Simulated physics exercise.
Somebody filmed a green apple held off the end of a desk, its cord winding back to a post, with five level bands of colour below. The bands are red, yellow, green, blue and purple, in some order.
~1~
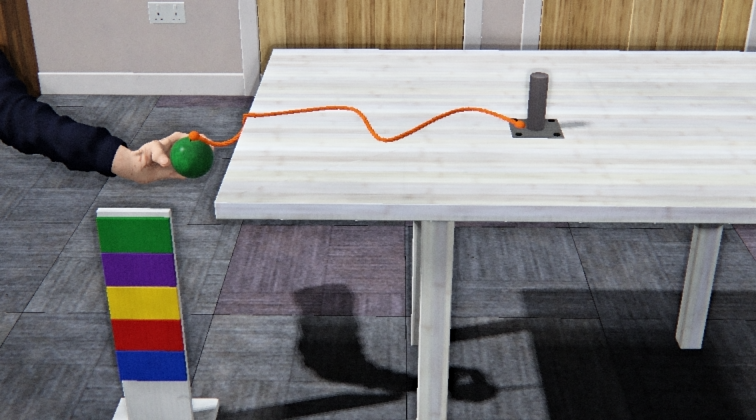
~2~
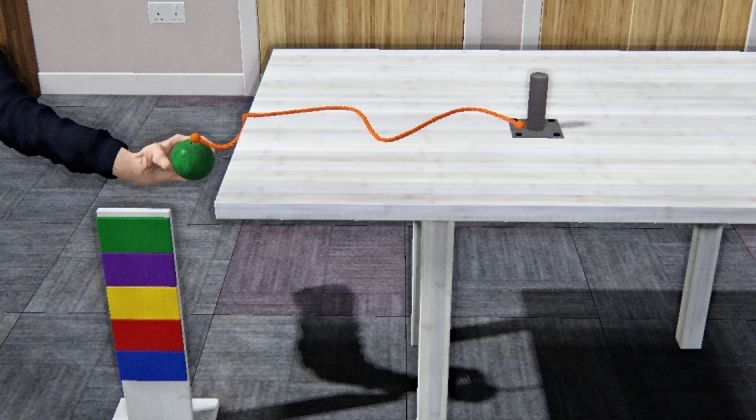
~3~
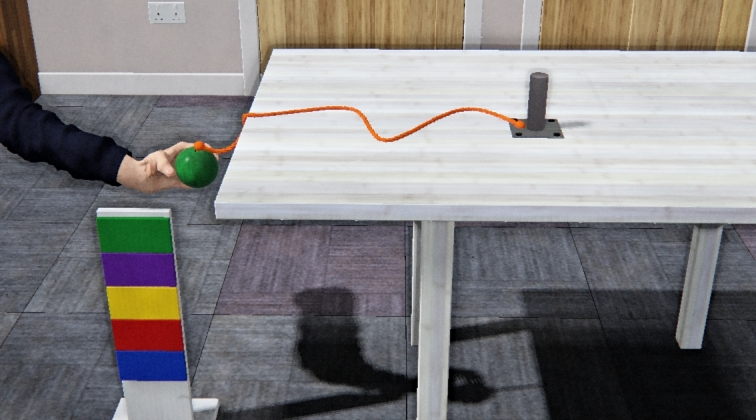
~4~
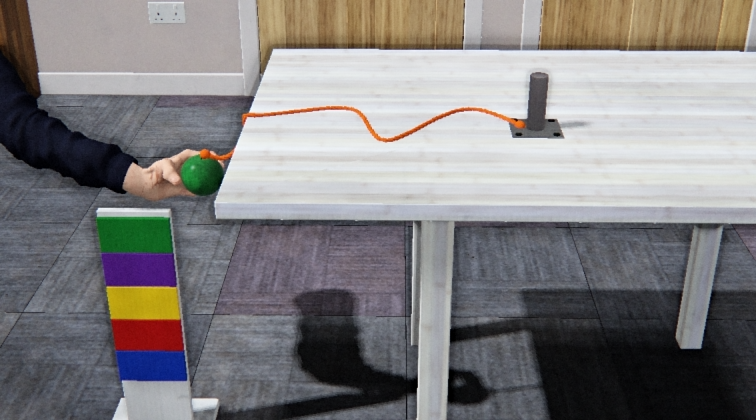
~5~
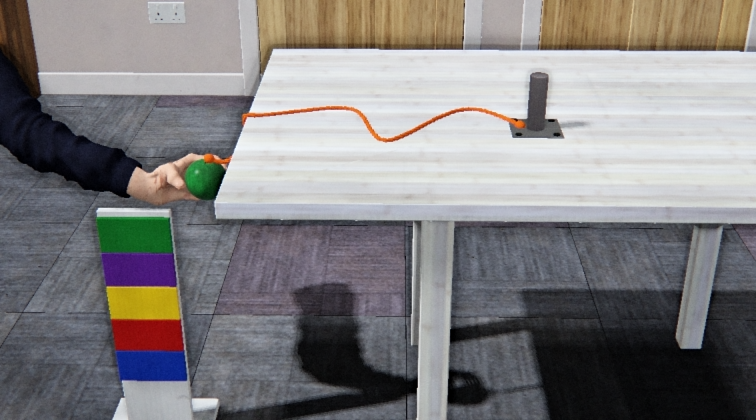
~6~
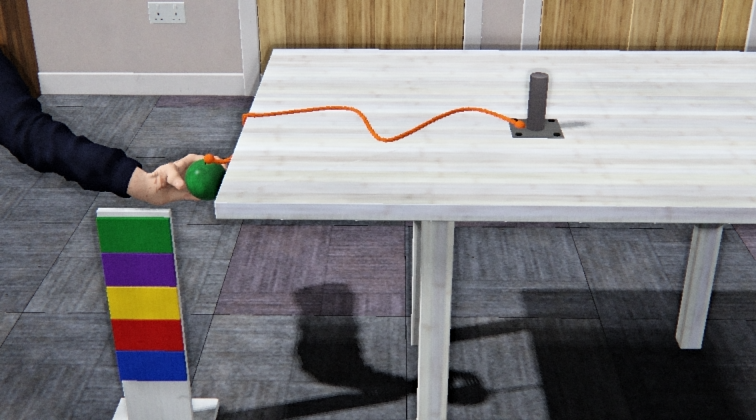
At first, a hand at the left holds a green ball just off the end of a white table, its orange cord winding back to a dark post, beside a board of coloured bands. The hand then moves the ball slightly down and to the right, closer to the table's edge, and finally keeps it still.
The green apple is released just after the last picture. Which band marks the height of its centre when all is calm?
The cord holds its middle at yellow.
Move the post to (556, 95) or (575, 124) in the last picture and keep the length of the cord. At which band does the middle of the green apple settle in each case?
Try by try: Purple; purple.
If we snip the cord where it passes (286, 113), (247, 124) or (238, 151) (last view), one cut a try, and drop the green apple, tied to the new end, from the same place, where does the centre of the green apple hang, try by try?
Near (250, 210), (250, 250) and (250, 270).
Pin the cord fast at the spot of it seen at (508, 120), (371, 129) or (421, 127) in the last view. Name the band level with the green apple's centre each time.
In that order: Yellow; green; purple.
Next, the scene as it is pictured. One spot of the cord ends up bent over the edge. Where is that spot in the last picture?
That spot is around (358, 112).
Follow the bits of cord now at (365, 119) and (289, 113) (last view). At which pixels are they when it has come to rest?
About (269, 115), and the other about (252, 185).
Soon after, apple near (231, 294); level with yellow.
After that, apple near (275, 298); level with yellow.
In the end, apple near (258, 299); level with yellow. At yellow.
